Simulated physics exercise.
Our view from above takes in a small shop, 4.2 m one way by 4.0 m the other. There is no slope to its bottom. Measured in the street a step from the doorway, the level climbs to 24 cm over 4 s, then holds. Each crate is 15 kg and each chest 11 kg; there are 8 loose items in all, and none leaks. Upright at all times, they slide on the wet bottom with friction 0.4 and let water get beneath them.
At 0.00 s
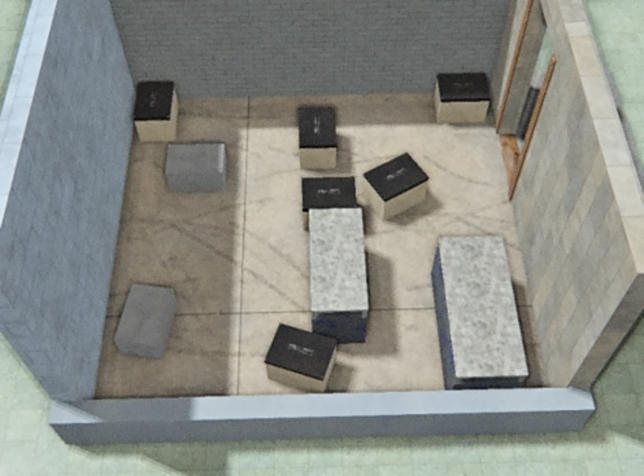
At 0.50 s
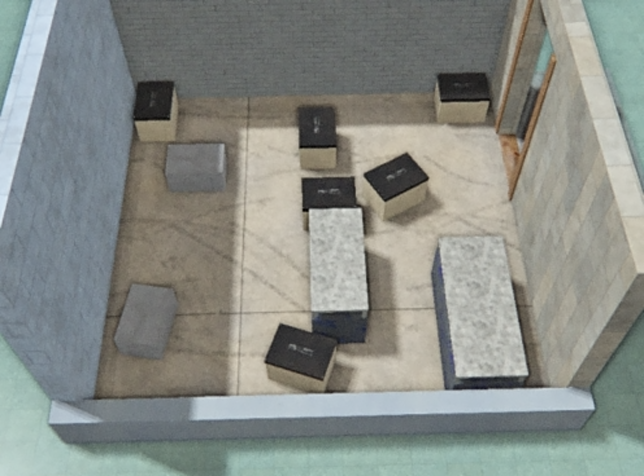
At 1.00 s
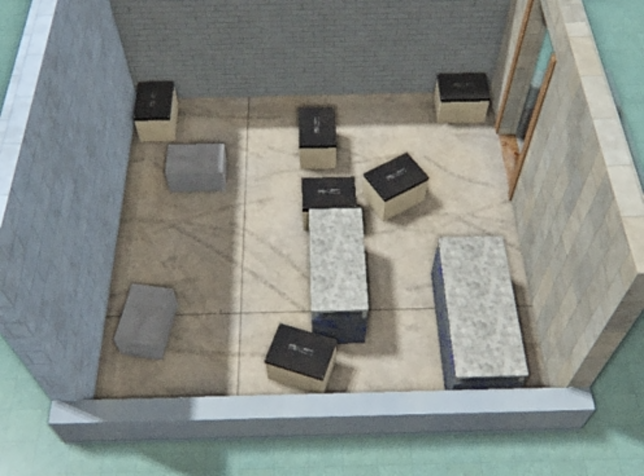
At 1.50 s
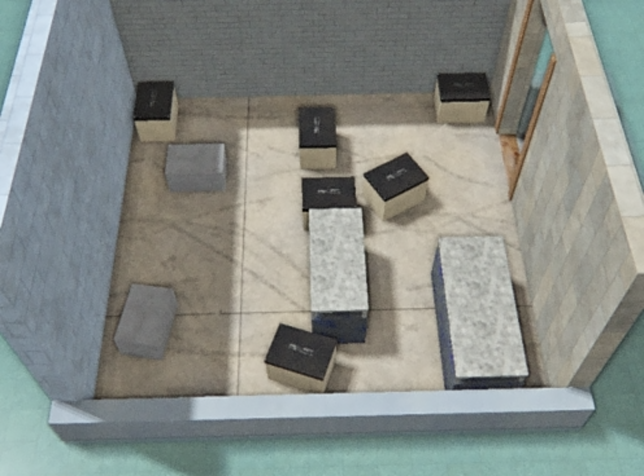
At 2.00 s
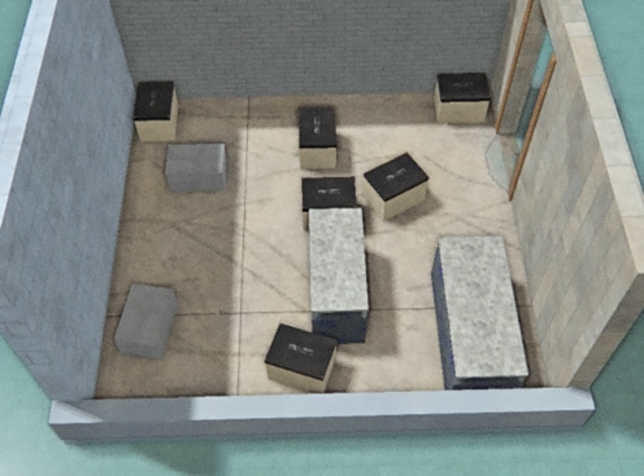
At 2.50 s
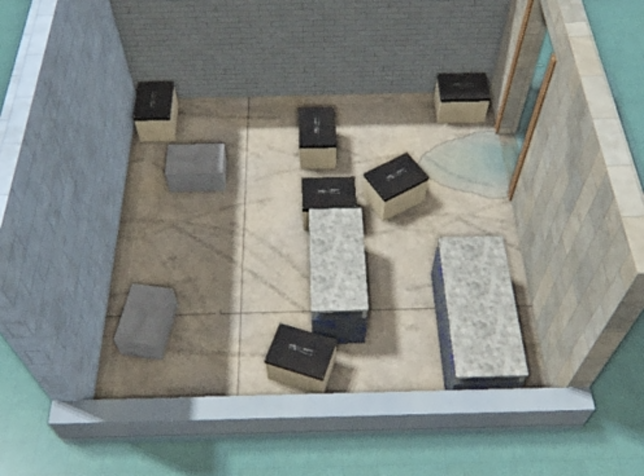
A small walled shop with black-topped chests, grey crates and two long counters sat still as greenish water rose outside, then came through the doorway at right and spread thinly over the nearby floor.
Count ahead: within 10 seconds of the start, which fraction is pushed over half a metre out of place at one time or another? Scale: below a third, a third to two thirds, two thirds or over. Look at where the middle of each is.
Upper band.
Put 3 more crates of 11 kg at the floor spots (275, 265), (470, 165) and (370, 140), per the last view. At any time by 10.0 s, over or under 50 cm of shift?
Note: Item 1 above threshold; item 2 above threshold; item 3 above threshold.
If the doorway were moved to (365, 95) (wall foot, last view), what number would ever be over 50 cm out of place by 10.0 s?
You'd get 4 in that case.
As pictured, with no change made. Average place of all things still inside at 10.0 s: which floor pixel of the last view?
At about (242, 263).
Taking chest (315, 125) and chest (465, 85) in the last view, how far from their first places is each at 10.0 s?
One is off by 140 cm, the other by 10 cm, in the order asked.
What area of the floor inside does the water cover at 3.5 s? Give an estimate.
3.0 m2.
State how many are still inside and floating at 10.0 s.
At that moment it comes to 8.
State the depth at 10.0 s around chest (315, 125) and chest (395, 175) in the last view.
13 and 12 cm.
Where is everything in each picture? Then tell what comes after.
The first picture shows a crate at (195, 159) rests on the ground; a crate at (144, 314) rests on the ground; 0.0 m2 under water; 0 of 8 have shifted.
The second picture shows a crate at (195, 159) rests on the ground; a crate at (144, 314), on the bottom; water covers 0.0 m2; 0 of 8 have shifted.
The third picture shows a crate at (195, 159), on the bottom; a crate at (144, 314), on the bottom; water covers 0.0 m2; 0 of 8 have shifted.
The fourth picture shows a crate at (195, 159), on the bottom; a crate at (144, 314) rests on the ground; 0.0 m2 under water; 0 of 8 have shifted.
The fifth picture shows a crate at (195, 159) rests on the ground; a crate at (144, 314), on the bottom; 0.1 m2 under water; 0 of 8 have shifted.
The sixth picture shows a crate at (195, 159), on the bottom; a crate at (144, 314) rests on the ground; 0.6 m2 under water; 0 of 8 have shifted.
After 3.5 s 0 of 8 are over 50 cm from their spots; 0 afloat.
After 4.5 s 0 of 8 are over 50 cm from their spots; 0 afloat.
After 7.0 s 4 of 8 are over 50 cm from their spots; 4 afloat.
After 10.0 s 6 of 8 are over 50 cm from their spots, and 6 have been at some point; 8 afloat.
